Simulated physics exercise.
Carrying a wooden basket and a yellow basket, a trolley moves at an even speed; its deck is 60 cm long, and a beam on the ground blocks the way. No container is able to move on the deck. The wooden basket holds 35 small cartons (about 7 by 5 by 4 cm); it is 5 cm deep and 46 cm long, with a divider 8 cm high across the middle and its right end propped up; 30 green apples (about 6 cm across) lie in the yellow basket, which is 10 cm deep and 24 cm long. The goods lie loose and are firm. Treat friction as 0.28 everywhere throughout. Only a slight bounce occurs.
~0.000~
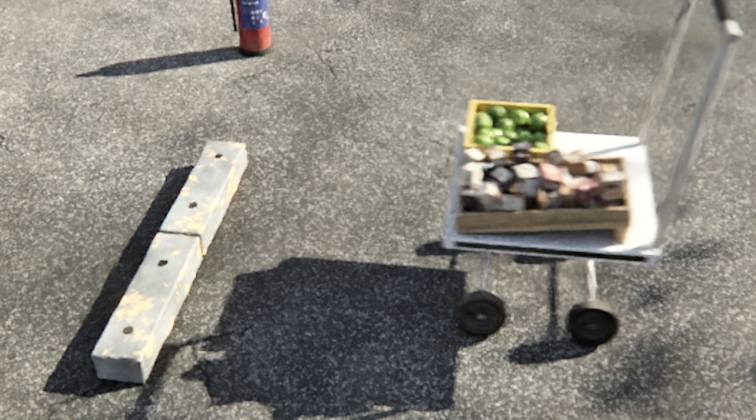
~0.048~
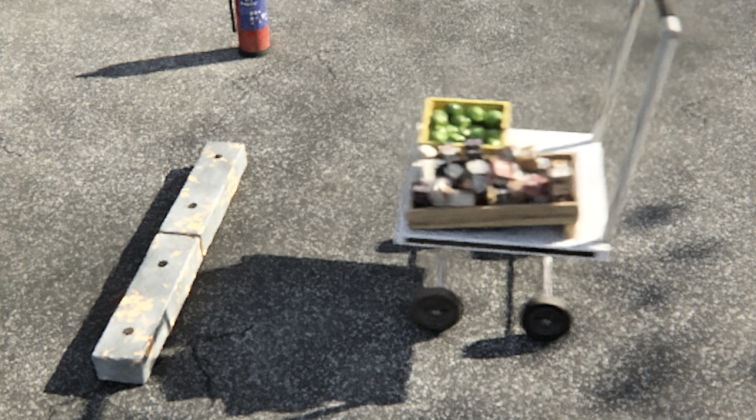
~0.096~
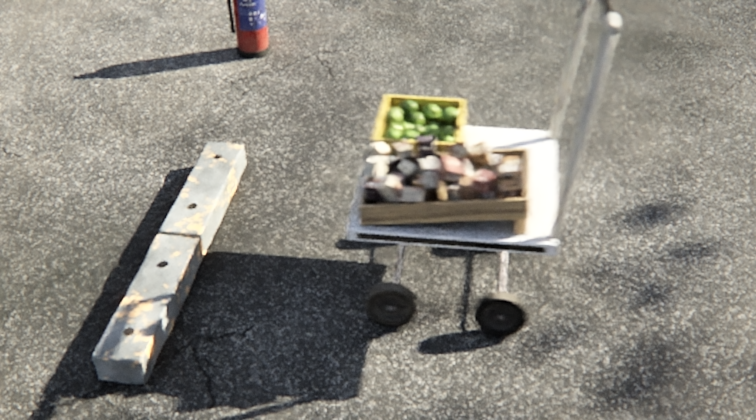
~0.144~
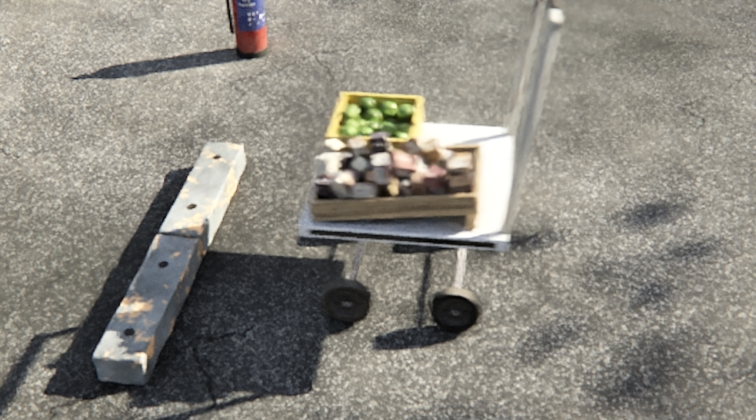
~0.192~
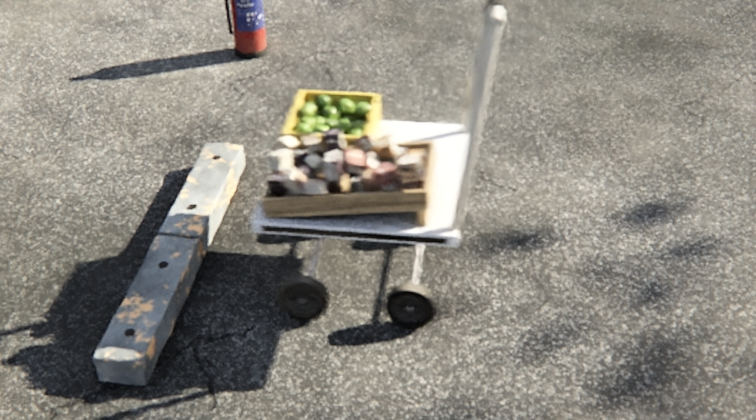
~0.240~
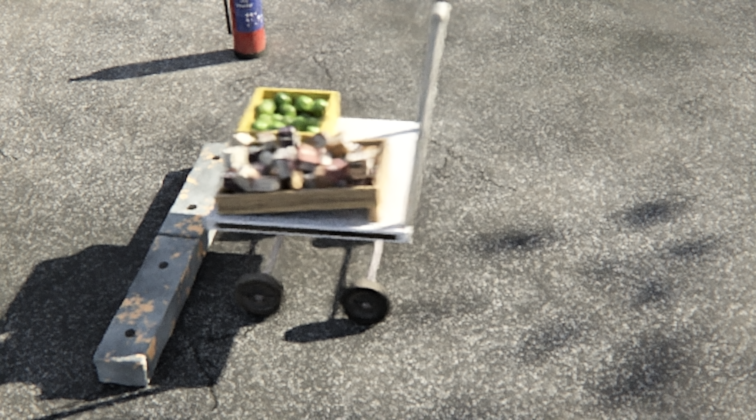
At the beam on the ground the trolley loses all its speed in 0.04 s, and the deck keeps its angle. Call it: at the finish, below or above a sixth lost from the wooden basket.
Above a sixth.
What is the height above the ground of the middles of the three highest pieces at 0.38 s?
Mean height: Some 60 cm.
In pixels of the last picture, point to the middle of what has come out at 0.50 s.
I'd put it somewhere close to (132, 158).
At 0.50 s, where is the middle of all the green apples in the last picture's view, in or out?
Centre: About (226, 124) px.
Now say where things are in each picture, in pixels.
In the first picture (each is followed by its nearest rim corner in this view), wooden basket, (627, 208); yellow basket (its farthest corner), (475, 101); 89 cm short of the stop; none out.
Wooden basket, (575, 203); yellow basket, (432, 98); 75 cm short of the stop, in the second picture.
Wooden basket, (524, 199); yellow basket, (389, 96); 60 cm short of the stop, in the third picture.
Wooden basket, (473, 194); yellow basket, (346, 93); 46 cm short of the stop, in the fourth picture.
Wooden basket, (423, 190); yellow basket, (304, 91); 32 cm short of the stop, in the fifth picture.
Wooden basket, (373, 187); yellow basket, (262, 88); 18 cm short of the stop; none out, in the sixth picture.
After 0.28 s, contact.
After 0.38 s, wooden basket 30 in, 5 out and yellow basket 30 in, 0 out.
After 0.50 s, wooden basket 22 in, 13 out and yellow basket 30 in, 0 out.
After 0.73 s, wooden basket 22 in, 13 out and yellow basket 29 in, 1 out.
When it is over (at 1.23 s), wooden basket 22 in, 13 out and yellow basket 29 in, 1 out. Asked share, 13 of 35, 37 per cent.
